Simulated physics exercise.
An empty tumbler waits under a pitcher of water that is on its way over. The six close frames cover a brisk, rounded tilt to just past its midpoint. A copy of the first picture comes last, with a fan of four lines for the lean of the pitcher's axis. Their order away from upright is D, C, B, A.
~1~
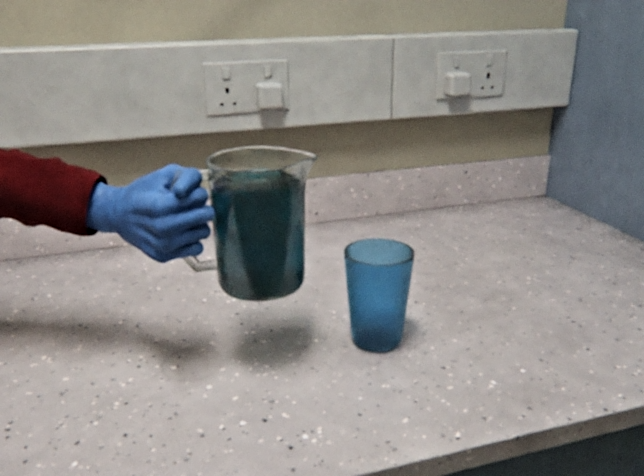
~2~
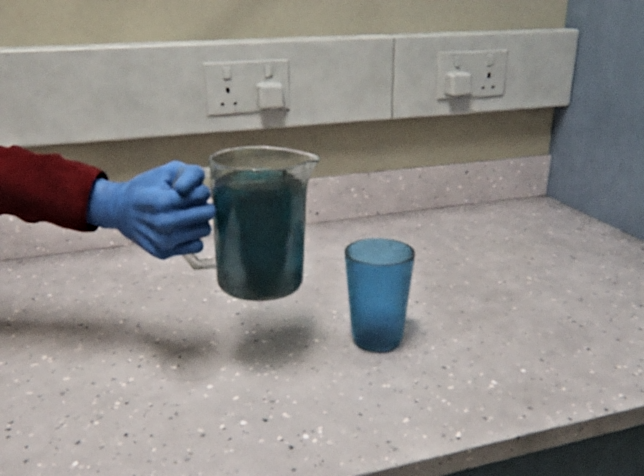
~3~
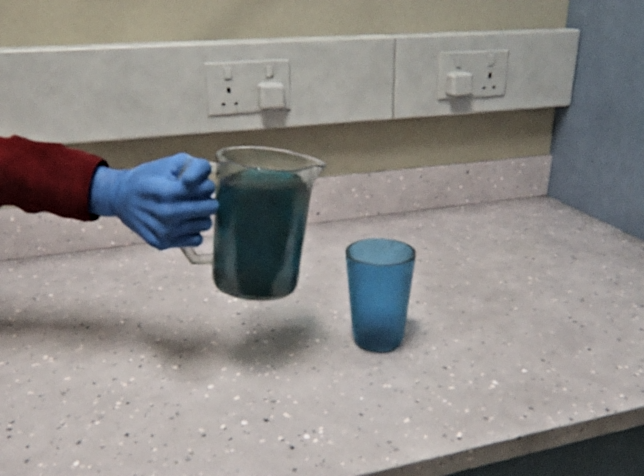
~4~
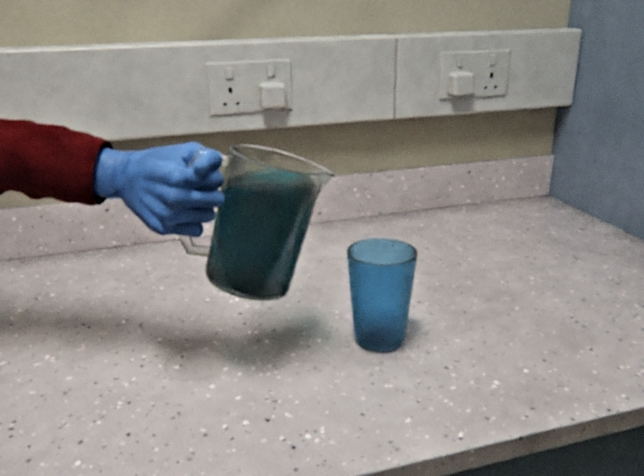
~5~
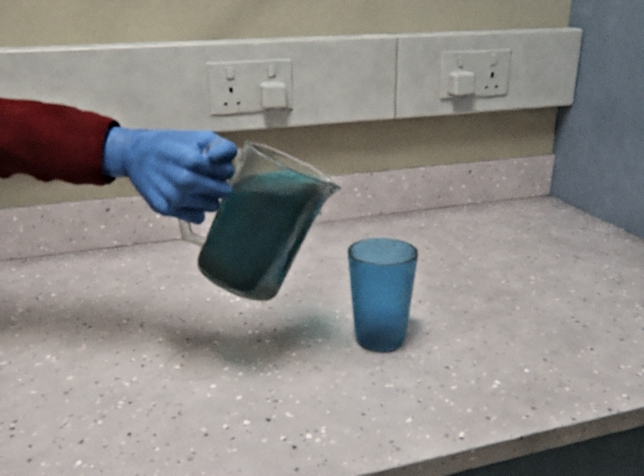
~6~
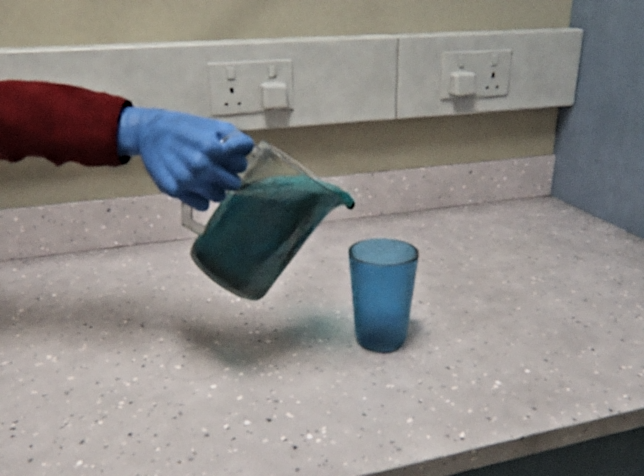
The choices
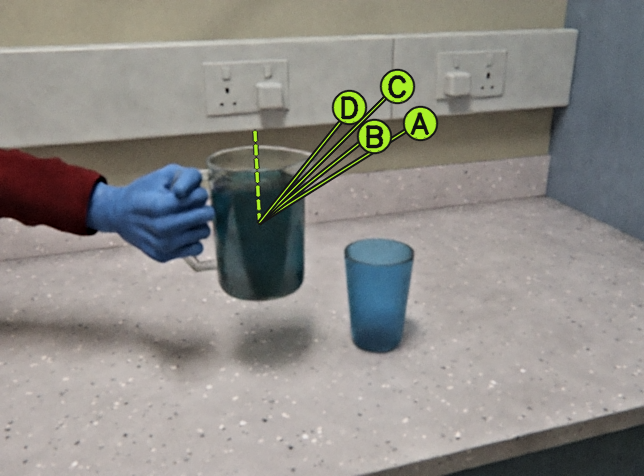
A blue-gloved hand tilting a glass pitcher of dark teal liquid rightward beside a blue tumbler, liquid just emerging over the lip.
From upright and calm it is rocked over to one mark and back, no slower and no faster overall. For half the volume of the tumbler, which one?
Use line B.
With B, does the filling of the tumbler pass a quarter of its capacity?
Yes.
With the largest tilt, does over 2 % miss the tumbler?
No, it does not.
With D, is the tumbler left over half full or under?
Under.
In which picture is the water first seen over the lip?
In picture 6.
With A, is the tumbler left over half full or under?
Over.
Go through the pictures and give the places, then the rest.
Upright, lip at (314, 156); rim of the tumbler round (379, 251); nothing has left yet.
Tipped about 2°, lip at (317, 157); nothing has left yet.
Tipped about 8°, lip at (324, 163); nothing has left yet.
Tipped about 16°, lip at (332, 173); nothing has left yet.
Tipped about 27°, lip at (339, 186); nothing has left yet.
Tipped about 39°, lip at (344, 201); water is over the lip, down to (348, 205).
On the marked copy, A at (405, 131); B at (358, 143); C at (384, 98); D at (340, 122).
If A is chosen, the tumbler ends with about 66 % of what it can hold.
If B is chosen, the tumbler ends with about 48 % of what it can hold.
If C is chosen, the tumbler ends with about 34 % of what it can hold.
If D is chosen, the tumbler ends with about 22 % of what it can hold.
